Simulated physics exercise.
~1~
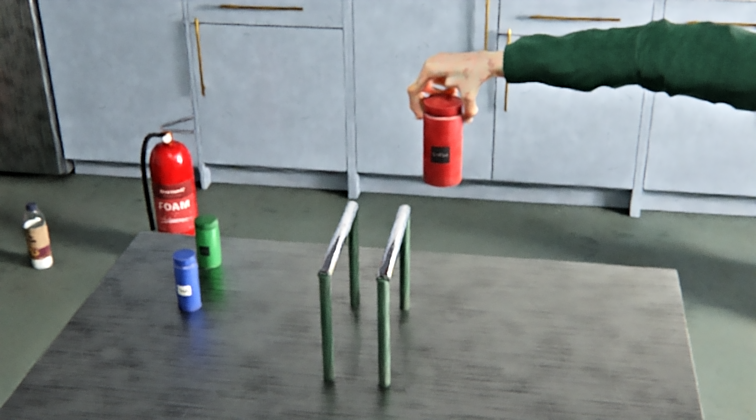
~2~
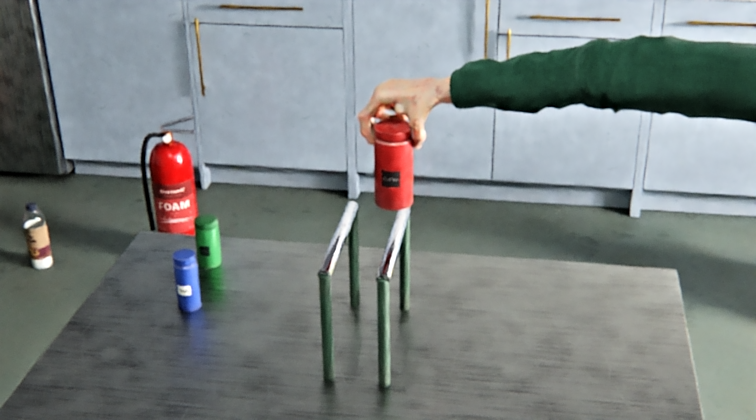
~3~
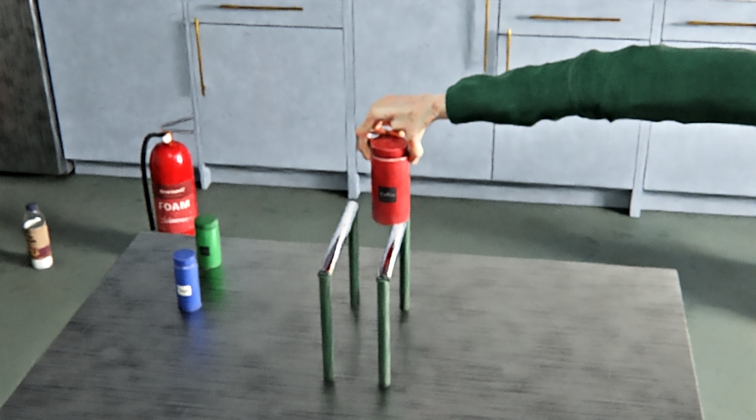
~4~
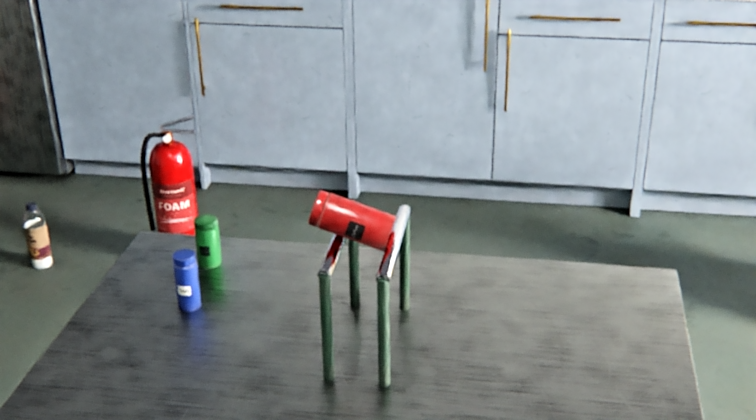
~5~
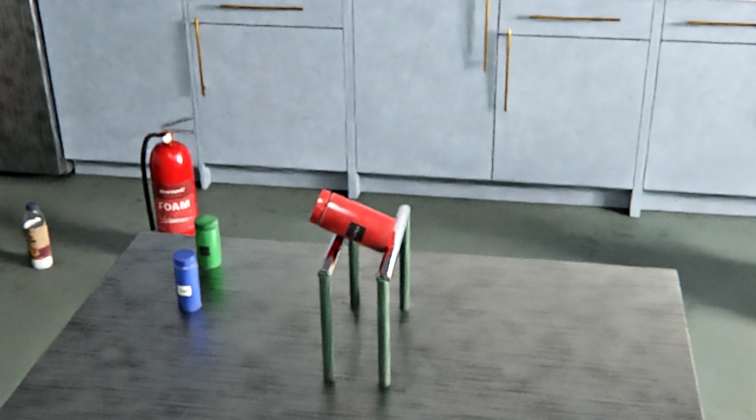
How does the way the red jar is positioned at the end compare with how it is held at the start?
At the start the hand holds the red jar upright, while at the end it lies tilted on its side across the two supports.
